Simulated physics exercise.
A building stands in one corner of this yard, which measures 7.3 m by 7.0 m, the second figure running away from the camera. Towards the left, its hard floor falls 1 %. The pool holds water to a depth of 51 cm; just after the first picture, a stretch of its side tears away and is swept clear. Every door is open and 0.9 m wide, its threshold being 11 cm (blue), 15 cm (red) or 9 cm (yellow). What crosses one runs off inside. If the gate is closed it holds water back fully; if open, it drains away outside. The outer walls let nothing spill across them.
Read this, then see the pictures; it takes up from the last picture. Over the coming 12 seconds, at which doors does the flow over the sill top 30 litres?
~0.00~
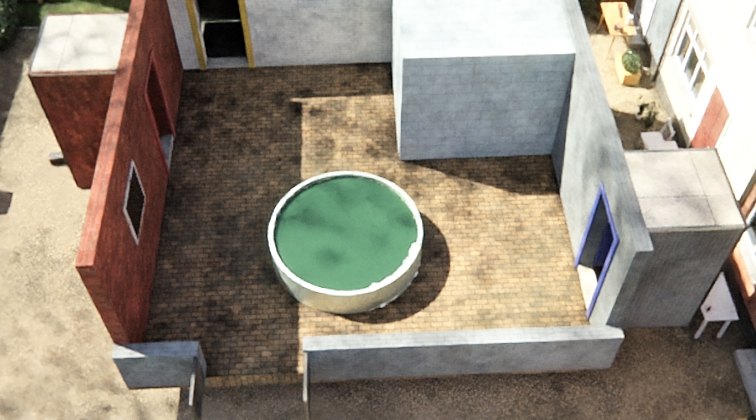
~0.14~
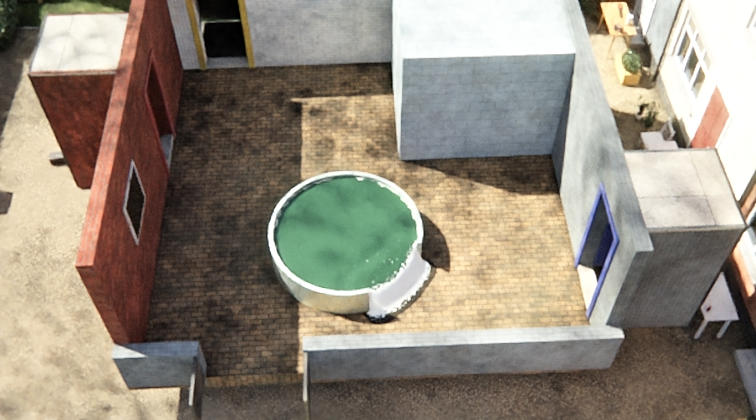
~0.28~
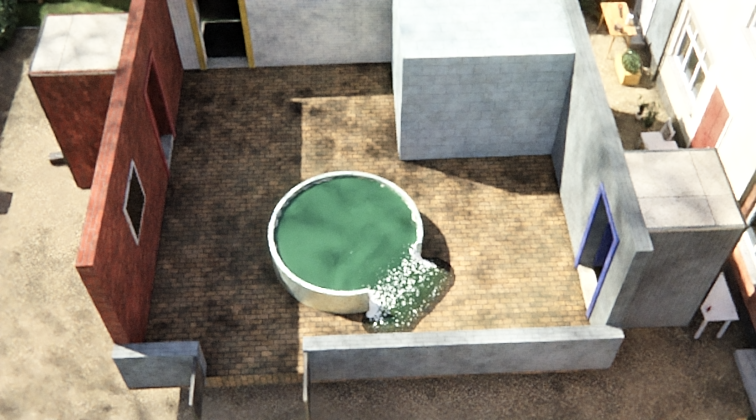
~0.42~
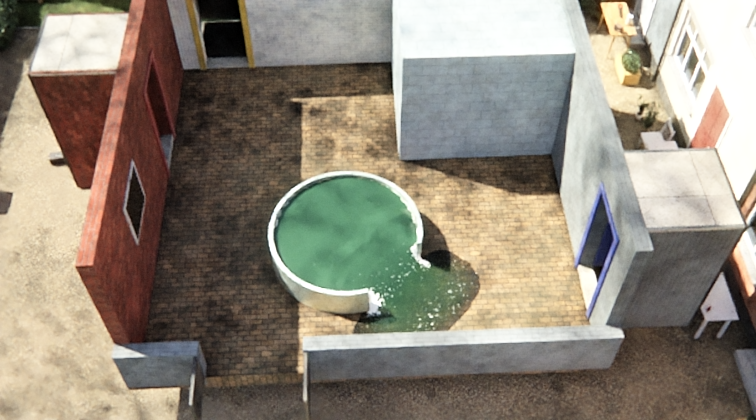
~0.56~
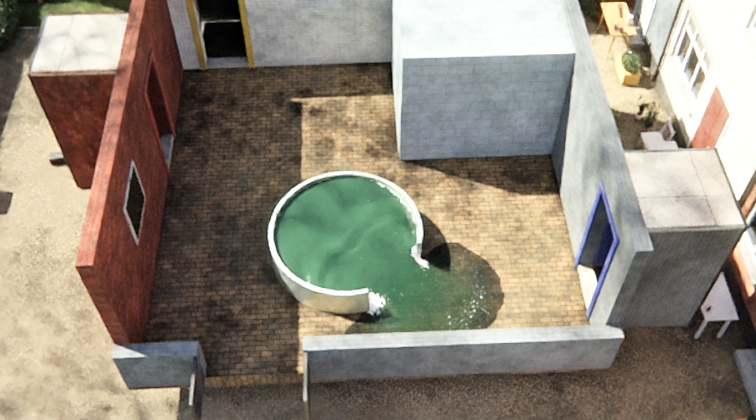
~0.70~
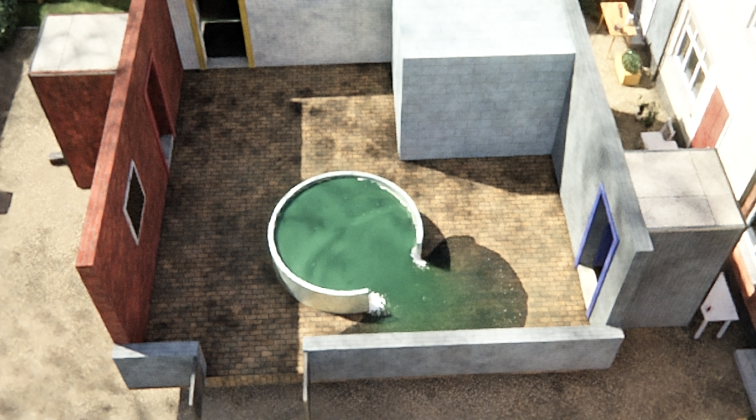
Result: The blue door is going to overflow the allowance, the red door is going to keep inside the allowance, the yellow door is going to keep inside the allowance.
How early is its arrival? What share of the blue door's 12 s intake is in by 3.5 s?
Estimate: Around 60 per cent.
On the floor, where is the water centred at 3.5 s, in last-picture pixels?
The water's centre sits at about (412, 273).
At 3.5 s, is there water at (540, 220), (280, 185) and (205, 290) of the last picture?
In that order: Wet, dry, under water.
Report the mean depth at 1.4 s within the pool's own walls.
Average depth: About 38 cm.
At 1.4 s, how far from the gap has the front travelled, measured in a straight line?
3.2 m.
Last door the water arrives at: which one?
That would be the yellow one.
After 1.4 s water covers 15 % of the floor and is deepest (34 cm) near (422, 354); blue door 2 cm at the sill, 0 L in, red door not reached, yellow door not reached.
After 2.2 s water covers 20 % of the floor and is deepest (38 cm) near (576, 347); blue door 24 cm at the sill, 11 L in, red door not reached, yellow door not reached.
After 3.5 s water covers 35 % of the floor and is deepest (26 cm) near (565, 347); blue door 25 cm at the sill, 113 L in, red door not reached, yellow door not reached.
After 7.0 s water covers 65 % of the floor and is deepest (16 cm) near (518, 164); blue door 12 cm at the sill, 186 L in, red door 1 cm at the sill, 0 L in, yellow door not reached.
After 12.0 s water covers 90 % of the floor and is deepest (12 cm) near (183, 80); blue door 6 cm at the sill, 187 L in, red door 8 cm at the sill, 0 L in, yellow door 9 cm at the sill, 0 L in.
